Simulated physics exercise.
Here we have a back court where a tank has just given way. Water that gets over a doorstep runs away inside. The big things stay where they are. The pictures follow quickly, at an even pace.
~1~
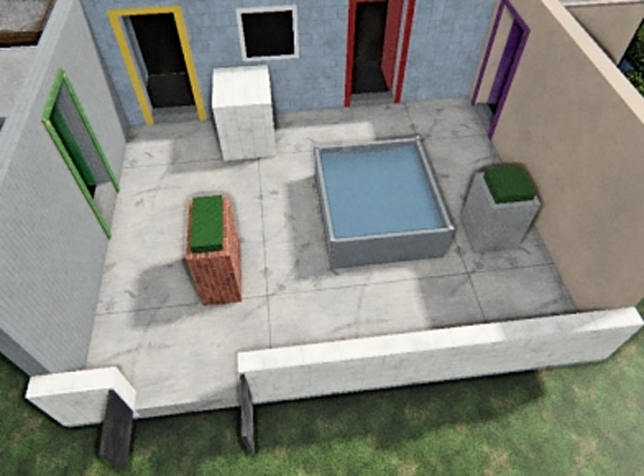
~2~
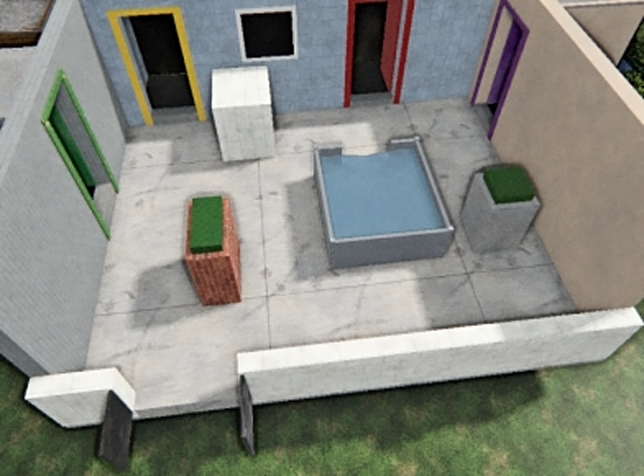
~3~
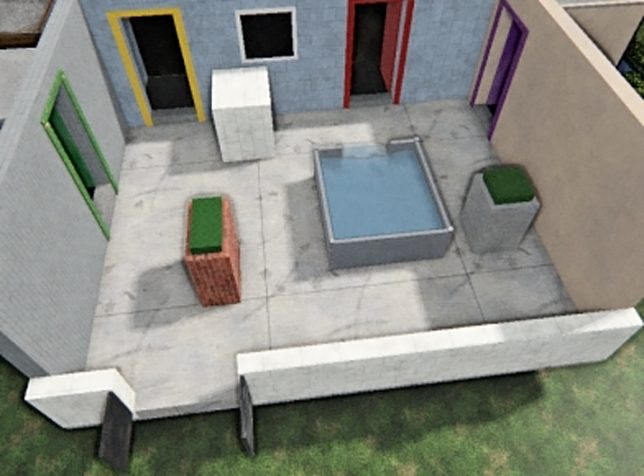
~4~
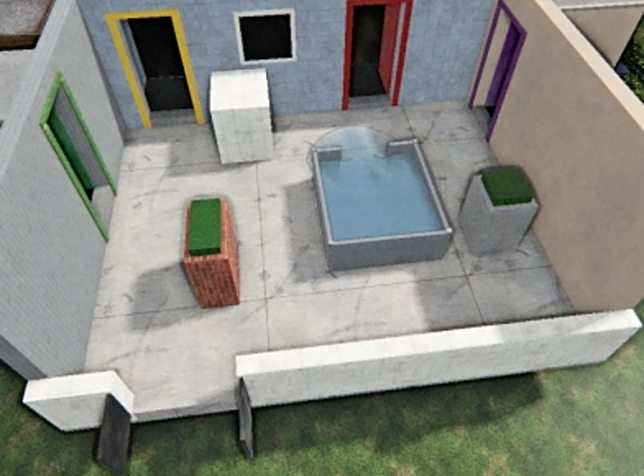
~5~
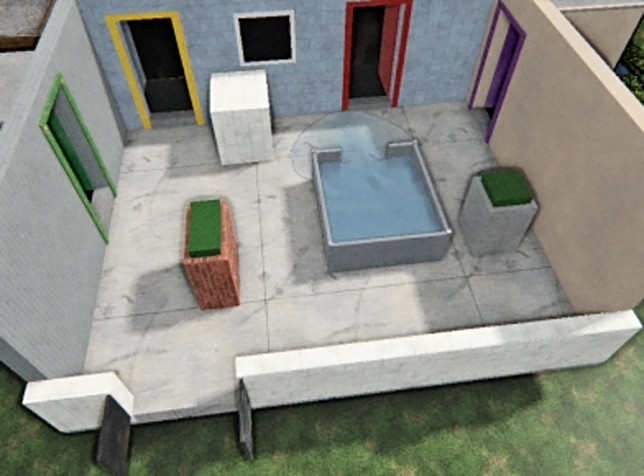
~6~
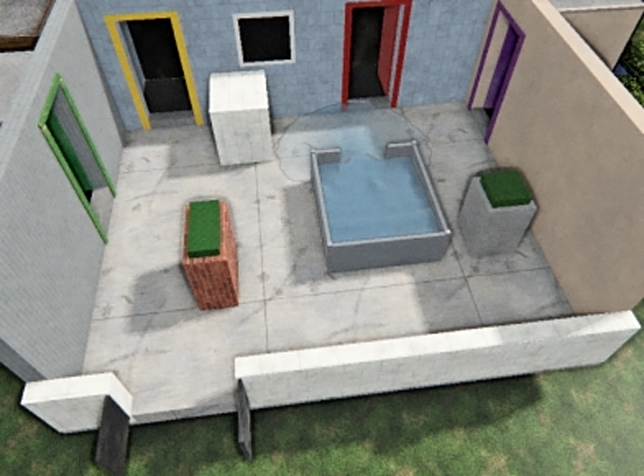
Water breaks from an open grey tank right of centre in a walled concrete court, seen from high above the low white front wall. Around it stand a white block, a brick pillar and a grey pillar, both green-topped, with green, yellow, red and purple doorframes beyond. The tank is whole at first, then its far side gaps and a thin, clear sheet fans out behind it, while the view barely shifts.
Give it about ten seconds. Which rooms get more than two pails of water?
One by one: The red door lets in a lot; the yellow door admits no more than that; the purple door lets in a lot; the green door admits no more than that.
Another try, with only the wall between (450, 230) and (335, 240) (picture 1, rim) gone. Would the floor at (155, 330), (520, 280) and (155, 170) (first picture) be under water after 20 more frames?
One after the other: Under water, covered, dry.
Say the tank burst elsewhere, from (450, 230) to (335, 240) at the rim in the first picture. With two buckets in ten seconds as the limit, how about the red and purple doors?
Red door holds, purple door stays under.
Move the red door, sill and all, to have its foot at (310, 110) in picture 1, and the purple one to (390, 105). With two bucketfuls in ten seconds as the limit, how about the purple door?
Then: The purple one floods.
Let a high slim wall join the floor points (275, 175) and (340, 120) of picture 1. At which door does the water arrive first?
That is the red one.
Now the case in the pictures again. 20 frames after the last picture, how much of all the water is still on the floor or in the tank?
Near 90 in a hundred.
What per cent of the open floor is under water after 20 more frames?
Roughly 40 per cent.
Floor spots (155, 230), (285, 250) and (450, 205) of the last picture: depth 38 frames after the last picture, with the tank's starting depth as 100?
About 2, 4 and 14 per cent.
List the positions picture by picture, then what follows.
The open tank at (378, 189) is whole and still, in the first frame.
The front is at a hidden place, out from the gap on the open tank's far side, in the second frame.
The front is at (343, 146), out from the gap on the open tank's far side, in the third frame.
Water pours out on the open tank's far side and has run to (355, 128), in the fourth frame.
The front is at (356, 111), out from the gap on the open tank's far side, in the fifth frame.
Water pours out on the open tank's far side and has run to (367, 103), in the sixth frame.
A moment on, water covers 15 % of the floor; the red door over two buckets in, the yellow door not reached, the purple door not reached, the green door not reached.
Next, water covers 20 % of the floor; the red door far over two buckets in, the yellow door wet at the sill, nothing in, the purple door wet at the sill, nothing in, the green door not reached.
Then, water covers 40 % of the floor; the red door far over two buckets in, the yellow door wet at the sill, nothing in, the purple door under two buckets in, the green door wet at the sill, nothing in.
Later, water covers 65 % of the floor; the red door far over two buckets in, the yellow door wet at the sill, nothing in, the purple door over two buckets in, the green door wet at the sill, nothing in.
In the end, water covers 85 % of the floor; the red door far over two buckets in, the yellow door wet at the sill, nothing in, the purple door over two buckets in, the green door wet at the sill, nothing in.
